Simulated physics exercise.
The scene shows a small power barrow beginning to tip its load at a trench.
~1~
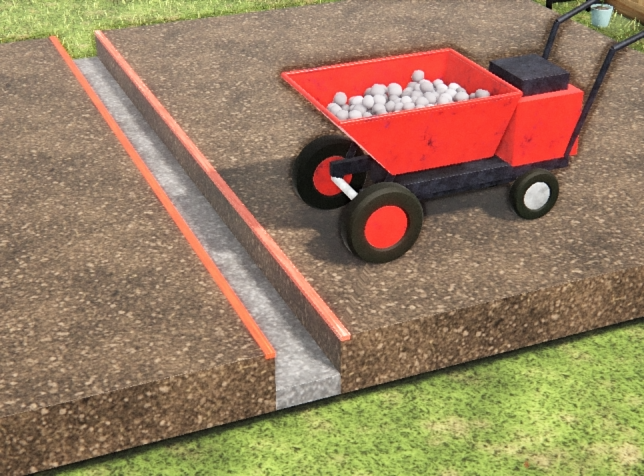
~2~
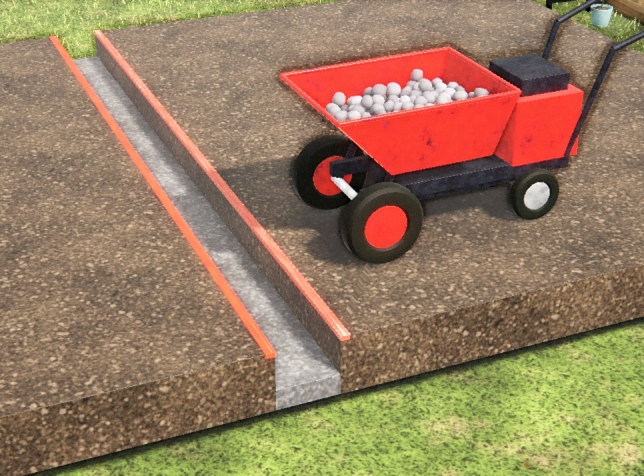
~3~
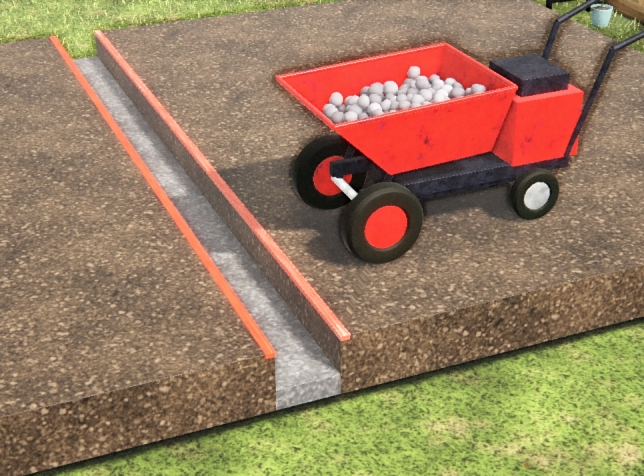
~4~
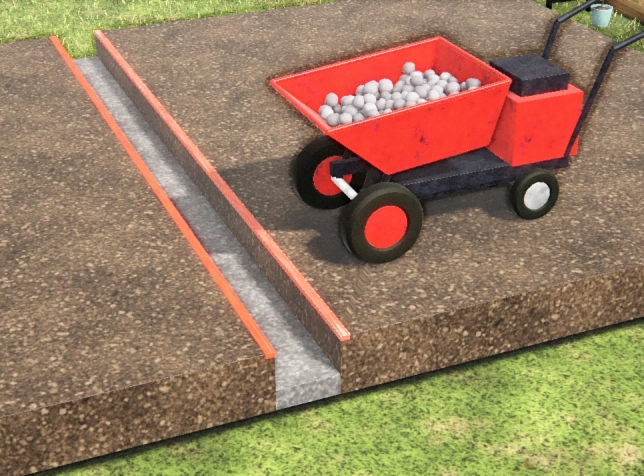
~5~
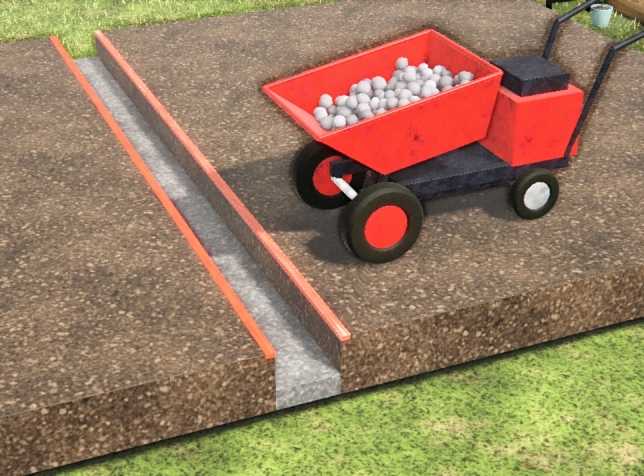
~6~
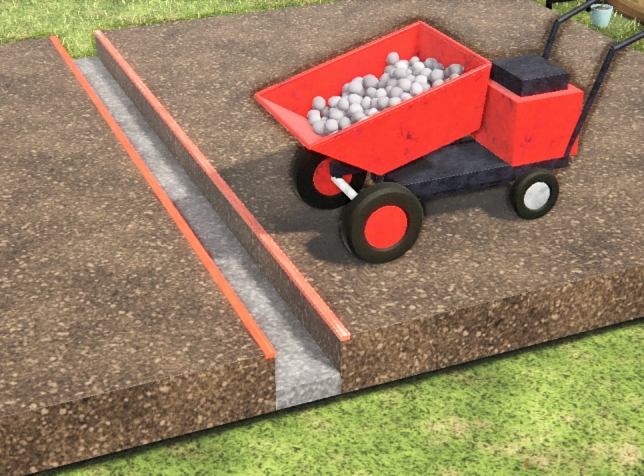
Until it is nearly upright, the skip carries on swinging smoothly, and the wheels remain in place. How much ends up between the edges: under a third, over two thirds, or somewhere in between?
Somewhere in between.
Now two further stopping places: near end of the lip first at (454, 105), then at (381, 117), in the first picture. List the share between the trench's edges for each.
Approximately 30 per cent and 90 per cent, in that order.
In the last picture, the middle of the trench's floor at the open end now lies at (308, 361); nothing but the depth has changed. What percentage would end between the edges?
Something like 30 %.
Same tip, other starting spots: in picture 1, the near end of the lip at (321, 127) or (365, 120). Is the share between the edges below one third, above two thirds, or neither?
Less than a third, then above two thirds.
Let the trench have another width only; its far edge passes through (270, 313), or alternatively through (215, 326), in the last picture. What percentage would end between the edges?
About 0 %, then 90 %.
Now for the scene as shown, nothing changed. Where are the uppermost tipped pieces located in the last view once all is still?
Summit in the final view: Around (176, 242).
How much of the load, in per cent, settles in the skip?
Share in the skip: Around 0 %.
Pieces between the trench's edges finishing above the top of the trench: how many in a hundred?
About 5 in a hundred.
Soon after the last picture, skip tipped steeply; all in the skip.
A little later, skip tipped right over; most in the skip; a small part in or heaped over the trench; a small part beyond it; a stray few falling.
Later still, skip tipped right over; a small part in the skip; about half in or heaped over the trench; about half beyond it.
At rest, skip tipped right over; a stray few in the skip; about half in or heaped over the trench; about a third beyond it.
